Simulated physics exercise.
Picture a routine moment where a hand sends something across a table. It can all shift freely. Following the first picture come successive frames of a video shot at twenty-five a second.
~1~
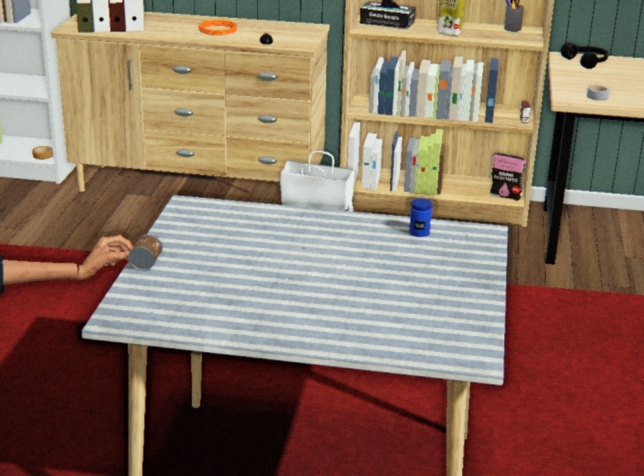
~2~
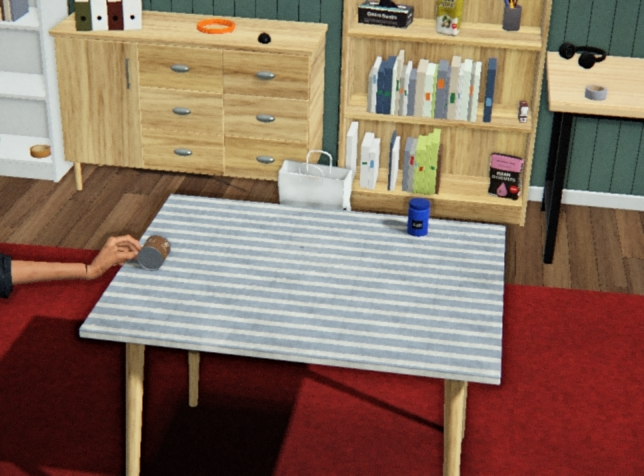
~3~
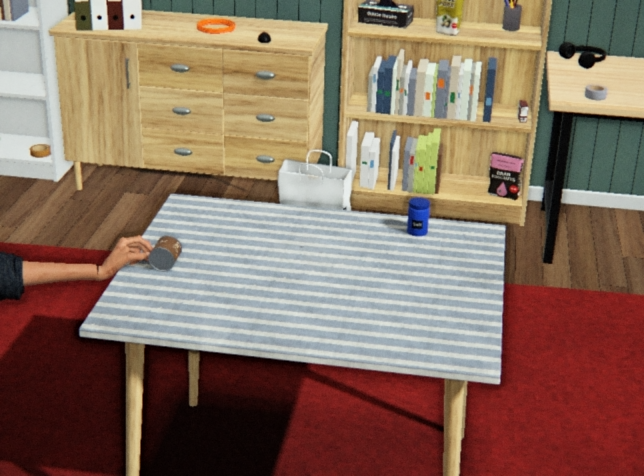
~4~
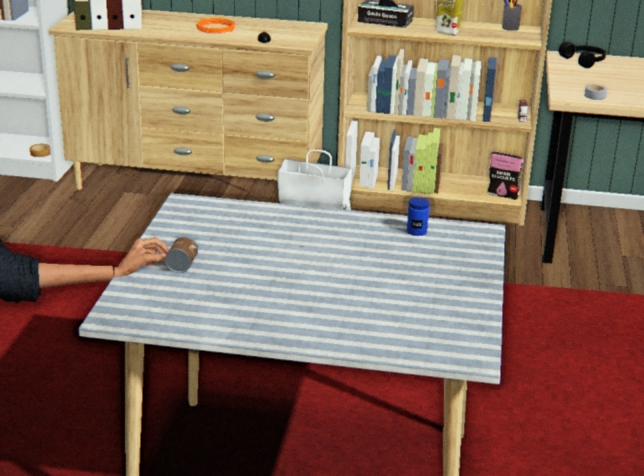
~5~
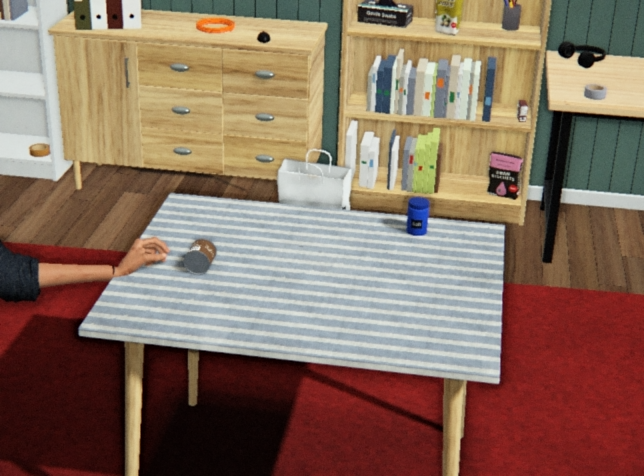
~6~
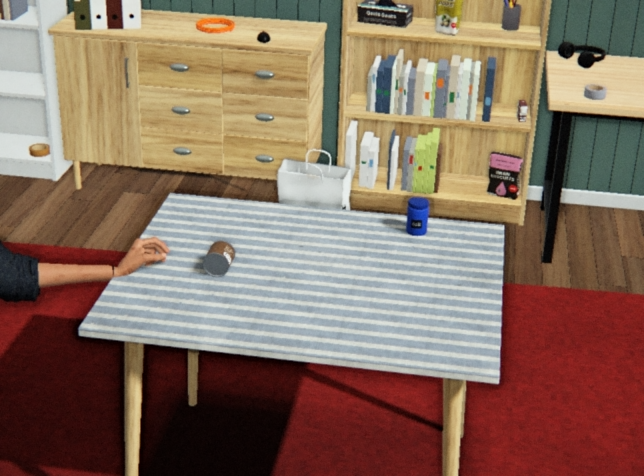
To begin with, a hand at the left edge of a striped table holds a small brown tin lying on its side, with a blue container standing farther back. The hand pushes the tin rightward, then lets go and stays still while the tin rolls on across the tabletop.
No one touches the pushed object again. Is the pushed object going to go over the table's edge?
Yes, it ends up off the table.
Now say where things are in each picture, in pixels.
The first picture shows under the hand; brown tin (146, 253).
The second picture shows under the hand; brown tin (154, 253).
The third picture shows under the hand; brown tin (165, 253).
The fourth picture shows brown tin (182, 255).
The fifth picture shows brown tin (200, 256) shifted about its own width.
The sixth picture shows brown tin (219, 259) shifted about its own width.
Then, 0.30 s on from there, brown tin shifted well along near (358, 273).
Then, 0.60 s on from there, brown tin shifted well along near (489, 286).
Then, 1.00 s on from there, brown tin now off the table.
In the end, off the table, brown tin.
